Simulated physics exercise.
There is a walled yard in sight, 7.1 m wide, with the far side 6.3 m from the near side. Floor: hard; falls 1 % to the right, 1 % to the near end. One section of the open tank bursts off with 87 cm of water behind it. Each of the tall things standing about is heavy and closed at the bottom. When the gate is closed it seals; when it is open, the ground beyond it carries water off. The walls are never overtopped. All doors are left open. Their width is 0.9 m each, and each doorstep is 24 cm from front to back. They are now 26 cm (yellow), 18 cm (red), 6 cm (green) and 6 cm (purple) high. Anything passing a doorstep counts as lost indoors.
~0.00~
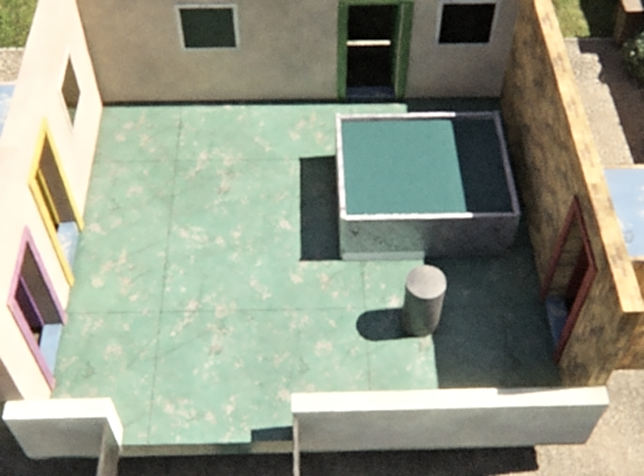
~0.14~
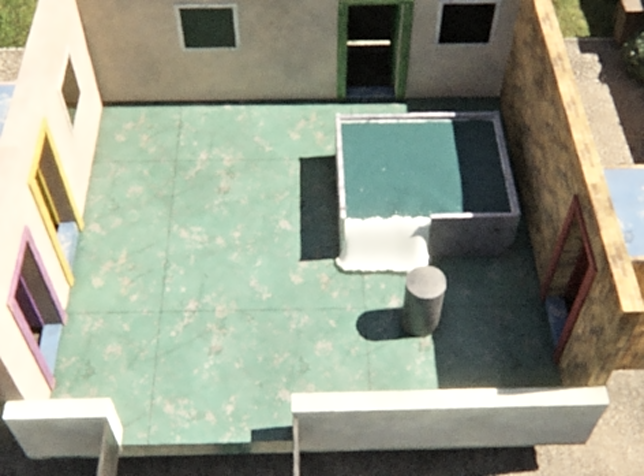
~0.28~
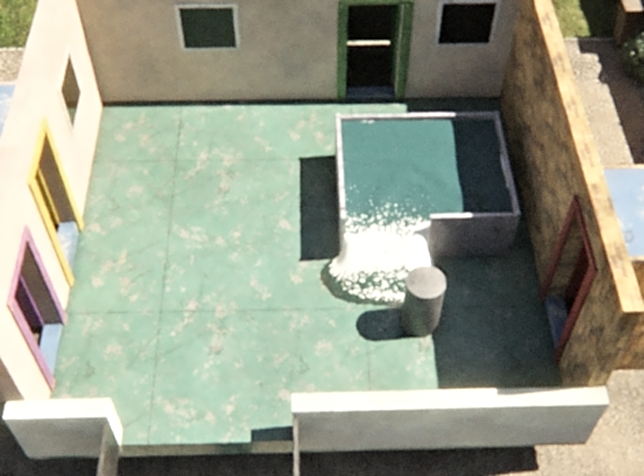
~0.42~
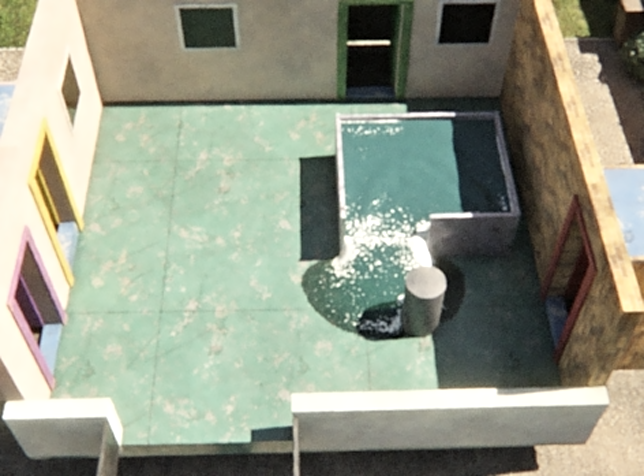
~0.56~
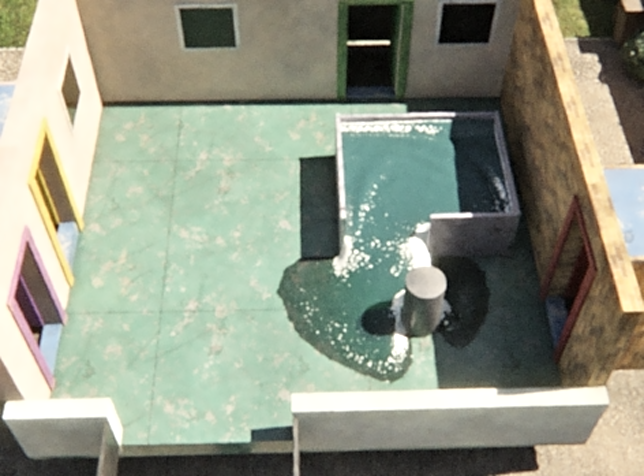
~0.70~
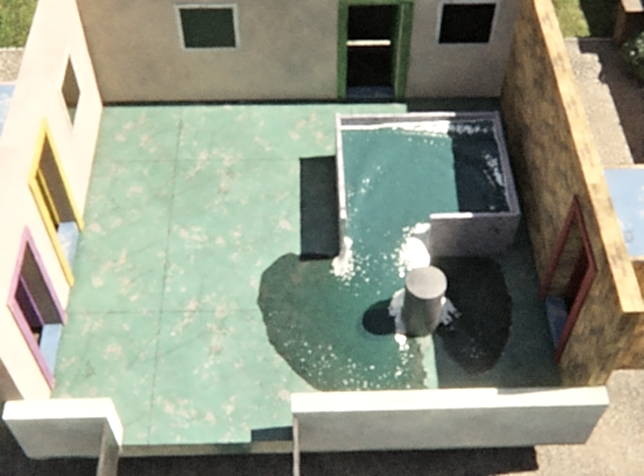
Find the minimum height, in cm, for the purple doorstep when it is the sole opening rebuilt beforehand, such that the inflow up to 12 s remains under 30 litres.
The minimum height is about 10 cm.
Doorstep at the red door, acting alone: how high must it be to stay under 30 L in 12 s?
Red door, minimum about 17 cm.
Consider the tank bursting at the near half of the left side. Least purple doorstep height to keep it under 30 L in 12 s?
Close to 19 cm at the least.
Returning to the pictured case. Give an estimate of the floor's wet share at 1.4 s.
Roughly 30 percent of the floor.
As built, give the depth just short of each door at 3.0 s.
Yellow door 0 cm, red door 20 cm, green door 0 cm, purple door 6 cm.
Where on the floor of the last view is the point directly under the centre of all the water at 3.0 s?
Centre of mass: About (393, 279) px.
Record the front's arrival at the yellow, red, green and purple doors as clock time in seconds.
For yellow it's 3.6 s, for red 1.0 s, for green 5.5 s, and for purple 2.8 s.
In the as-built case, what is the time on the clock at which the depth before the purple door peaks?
Peak time: About 7.5 s.
After 1.4 s water covers 30 % of the floor, deepest (56 cm) near (407, 299); it has not reached the purple door.
After 3.0 s water covers 45 % of the floor, deepest (38 cm) near (407, 299); 6 cm at the purple door, 0 litres in over its 6 cm doorstep.
After 12.0 s water covers 100 % of the floor, deepest (18 cm) near (565, 418); 8 cm at the purple door, 107 litres in over its 6 cm doorstep.
At the purple door as built, the water arrived by 2.9 s and peaked near 13 cm at 7.6 s.
Run again over the same 12 s with other heights there, 61 litres in over 8 cm, 14 litres over 11.5 cm. The limit of 30 litres is kept from about 10 cm up.
